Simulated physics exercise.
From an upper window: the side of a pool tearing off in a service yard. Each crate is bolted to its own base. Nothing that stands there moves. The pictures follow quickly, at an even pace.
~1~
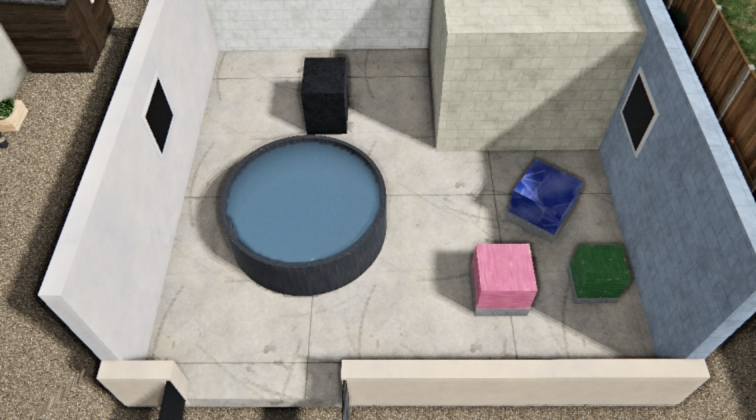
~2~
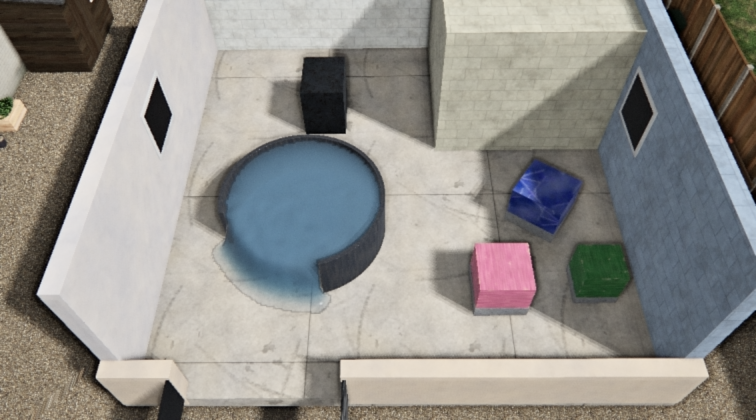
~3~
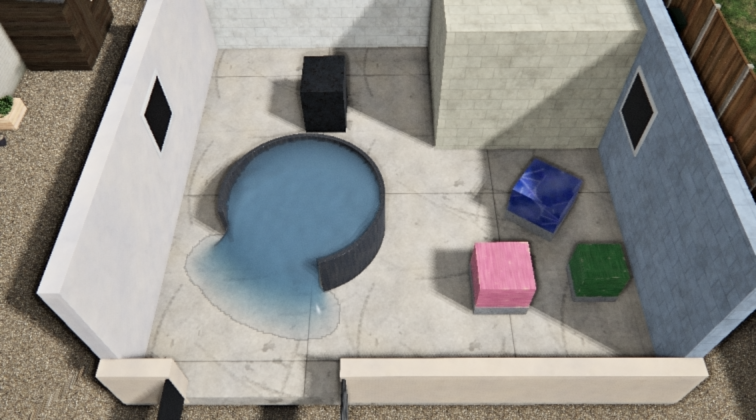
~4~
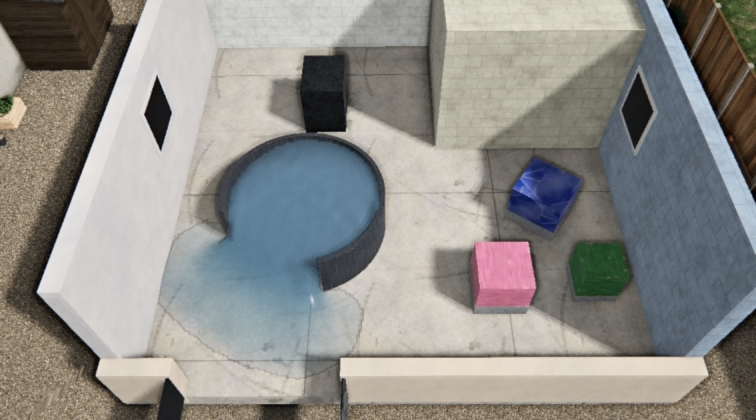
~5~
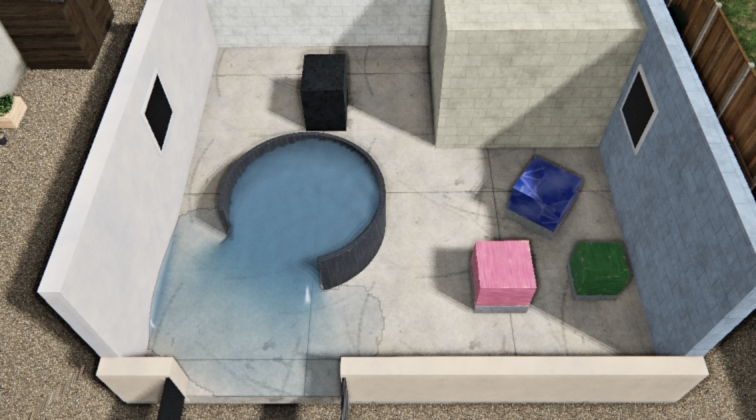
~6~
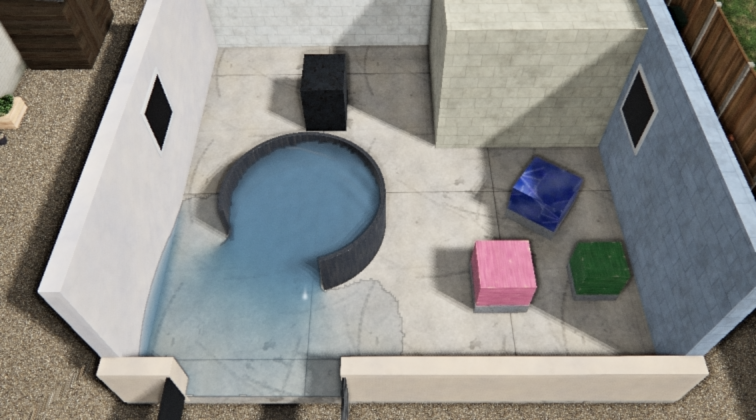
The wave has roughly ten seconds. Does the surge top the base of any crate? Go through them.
One by one: The pink crate keeps dry; the blue crate keeps dry; the green crate keeps dry.
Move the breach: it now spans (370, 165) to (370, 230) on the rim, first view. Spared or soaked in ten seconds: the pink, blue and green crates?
Pink is soaked, blue ends up wet, green gets wet.
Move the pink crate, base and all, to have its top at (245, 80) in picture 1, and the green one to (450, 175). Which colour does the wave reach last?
The blue one.
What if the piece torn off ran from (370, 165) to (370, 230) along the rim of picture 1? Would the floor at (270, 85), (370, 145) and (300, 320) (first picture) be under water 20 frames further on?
In that order: Free of water, not flooded, covered.
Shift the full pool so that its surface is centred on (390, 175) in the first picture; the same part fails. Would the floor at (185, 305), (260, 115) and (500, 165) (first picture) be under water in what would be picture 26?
In turn: Under water, clear, free of water.
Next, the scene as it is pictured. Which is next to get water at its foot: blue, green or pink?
First comes the pink-painted one.
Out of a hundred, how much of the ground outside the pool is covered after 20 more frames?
Some 30 per cent.
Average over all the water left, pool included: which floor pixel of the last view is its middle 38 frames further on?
Around (271, 220).
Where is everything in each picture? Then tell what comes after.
In the first frame, the round pool at (304, 199) is whole and still.
In the second frame, water pours out at (261, 274) and has run to (220, 248).
In the third frame, water pours out at (261, 274) and has run to (330, 324).
In the fourth frame, water pours out at (262, 275) and has run to (345, 347).
In the fifth frame, water pours out at (262, 274) and has run to a hidden place.
In the sixth frame, water pours out at (262, 274) and has run to a hidden place.
A moment on, water covers 20 % of the floor; the pink crate not reached, the blue crate not reached, the green crate not reached.
Next, water covers 25 % of the floor; the pink crate not reached, the blue crate not reached, the green crate not reached.
Then, water covers 30 % of the floor; the pink crate water round its plinth, the blue crate not reached, the green crate not reached.
Later, water covers 50 % of the floor; the pink crate water round its plinth, the blue crate not reached, the green crate not reached.
In the end, water covers 65 % of the floor; the pink crate stayed above the water, the blue crate stayed above the water, the green crate stayed above the water.
